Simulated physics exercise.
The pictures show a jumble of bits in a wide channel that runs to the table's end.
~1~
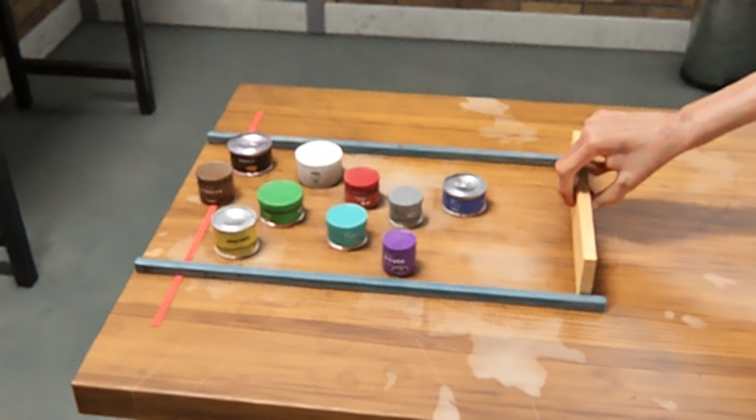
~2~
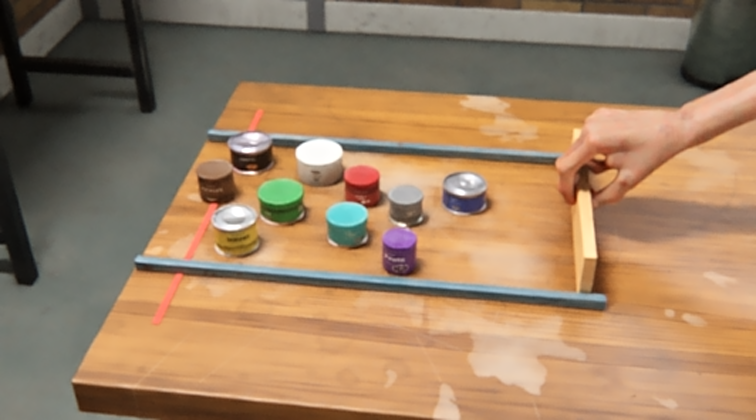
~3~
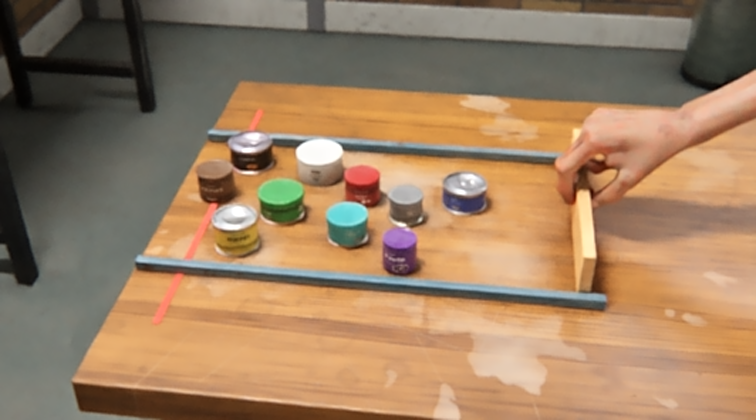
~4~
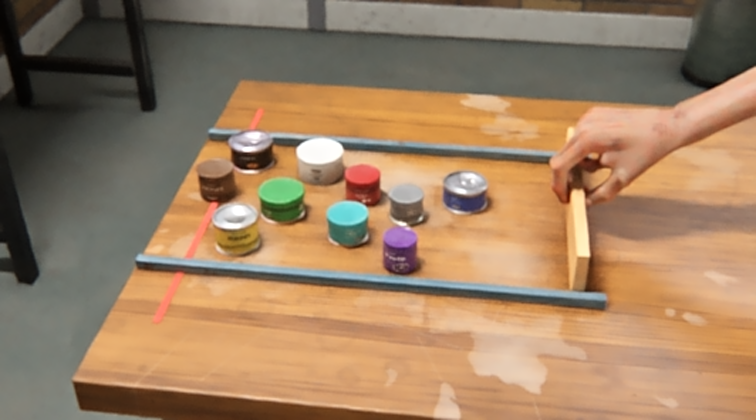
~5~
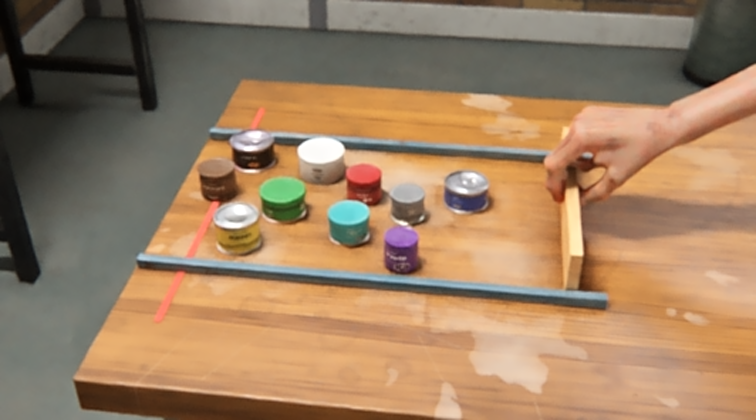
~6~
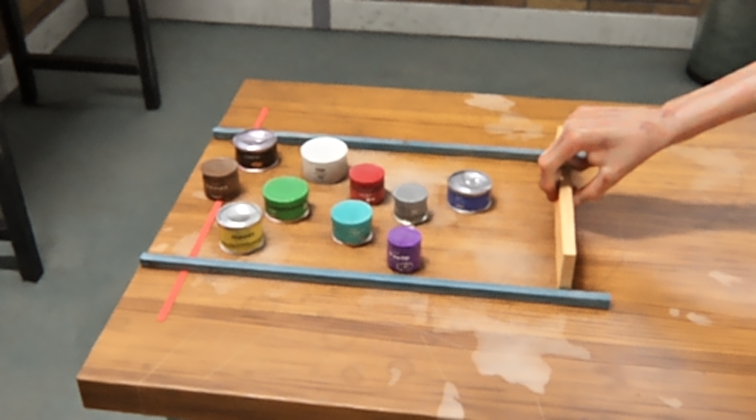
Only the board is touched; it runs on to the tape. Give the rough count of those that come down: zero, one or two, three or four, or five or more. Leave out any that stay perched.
In the end the number that fall off is five or more.
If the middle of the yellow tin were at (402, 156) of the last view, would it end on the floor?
Then it survives.
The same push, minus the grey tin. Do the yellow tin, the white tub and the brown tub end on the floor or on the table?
The yellow tin drops off; the white tub survives; the brown tub falls.
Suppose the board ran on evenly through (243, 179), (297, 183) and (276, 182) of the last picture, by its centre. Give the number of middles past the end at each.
It would be 2, 0 and 0.
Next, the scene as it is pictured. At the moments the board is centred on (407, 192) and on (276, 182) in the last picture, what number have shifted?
By then 4, and 10.
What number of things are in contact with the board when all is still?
In contact: 5.
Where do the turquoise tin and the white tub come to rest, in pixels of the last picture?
The turquoise tin stops around (188, 211); the white tub around (221, 143).
Early on, none off yet; brown tub at rest near (221, 179); black pot at rest near (256, 150); yellow tin at rest near (241, 228).
Finally, the number that fall off is five or more; lost, red tub, green tin, yellow tin, black pot and brown tub.
